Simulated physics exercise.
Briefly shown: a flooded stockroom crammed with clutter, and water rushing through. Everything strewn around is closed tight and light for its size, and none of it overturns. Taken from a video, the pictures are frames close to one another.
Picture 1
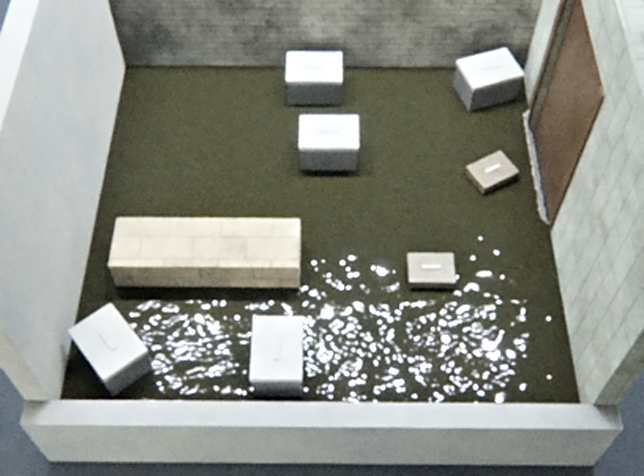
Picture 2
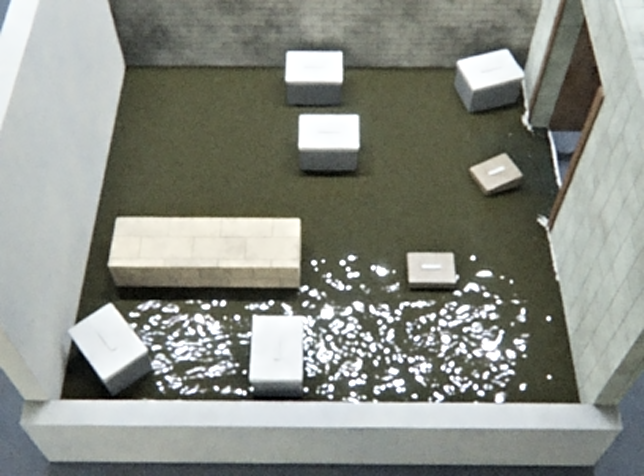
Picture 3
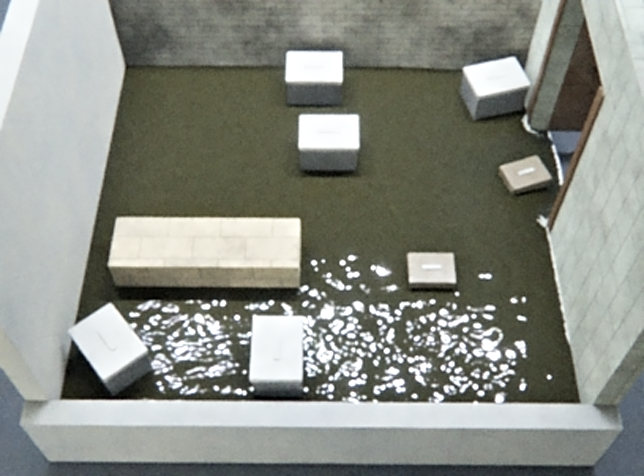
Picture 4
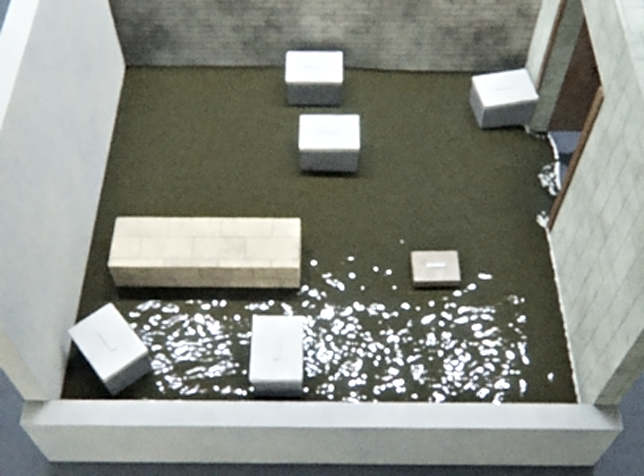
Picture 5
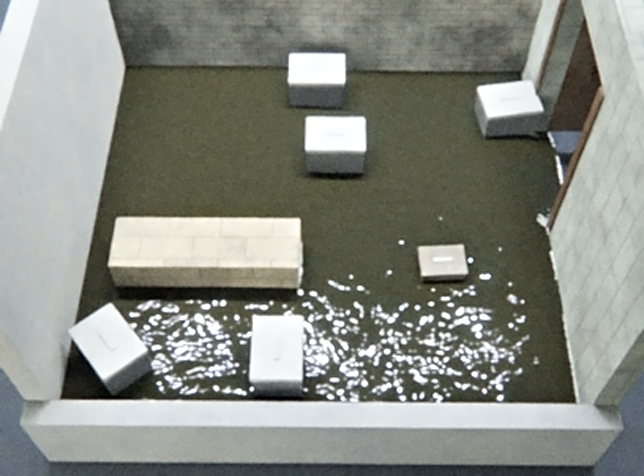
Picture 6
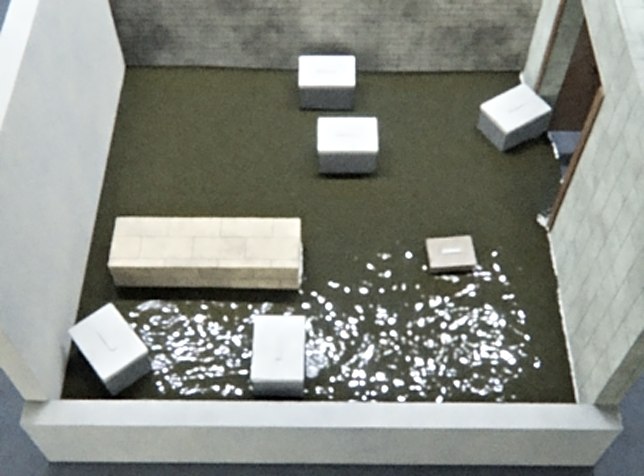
A brown door at the right swings open in a walled, flooded room of floating boxes, and a small tan box drifts rightward out through the gap. A white box near the doorway edges right and nearer, then another small tan box and two white ones at the back shift slightly right.
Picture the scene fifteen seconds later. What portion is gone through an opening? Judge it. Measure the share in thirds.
Not below two thirds.
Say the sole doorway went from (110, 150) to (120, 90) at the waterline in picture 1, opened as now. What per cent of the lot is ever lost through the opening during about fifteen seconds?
It comes to about 30 per cent.
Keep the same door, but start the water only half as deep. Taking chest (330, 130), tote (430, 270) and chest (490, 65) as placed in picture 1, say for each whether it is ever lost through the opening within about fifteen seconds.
Going through them: Leaves the room, then never leaves, then leaves the room.
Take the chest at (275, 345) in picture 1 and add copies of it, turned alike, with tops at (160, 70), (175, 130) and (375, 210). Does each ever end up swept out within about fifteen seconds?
In sequence: Never exits, never exits, exits.
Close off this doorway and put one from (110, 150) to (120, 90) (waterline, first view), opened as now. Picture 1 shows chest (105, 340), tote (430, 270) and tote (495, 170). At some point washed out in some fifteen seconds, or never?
In order: Remains, remains, remains.
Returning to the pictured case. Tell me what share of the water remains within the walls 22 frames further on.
Roughly 56 in a hundred.
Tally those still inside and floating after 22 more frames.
Total: 2.
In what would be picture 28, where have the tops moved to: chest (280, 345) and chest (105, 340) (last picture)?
The first should be around (440, 298) and the second around (156, 344).
A moment on, 2 of 7 are out; 5 afloat.
Next, 3 of 7 are out; 4 afloat.
Later, 5 of 7 are out; 2 afloat.
In the end, 5 of 7 are out; 2 afloat.
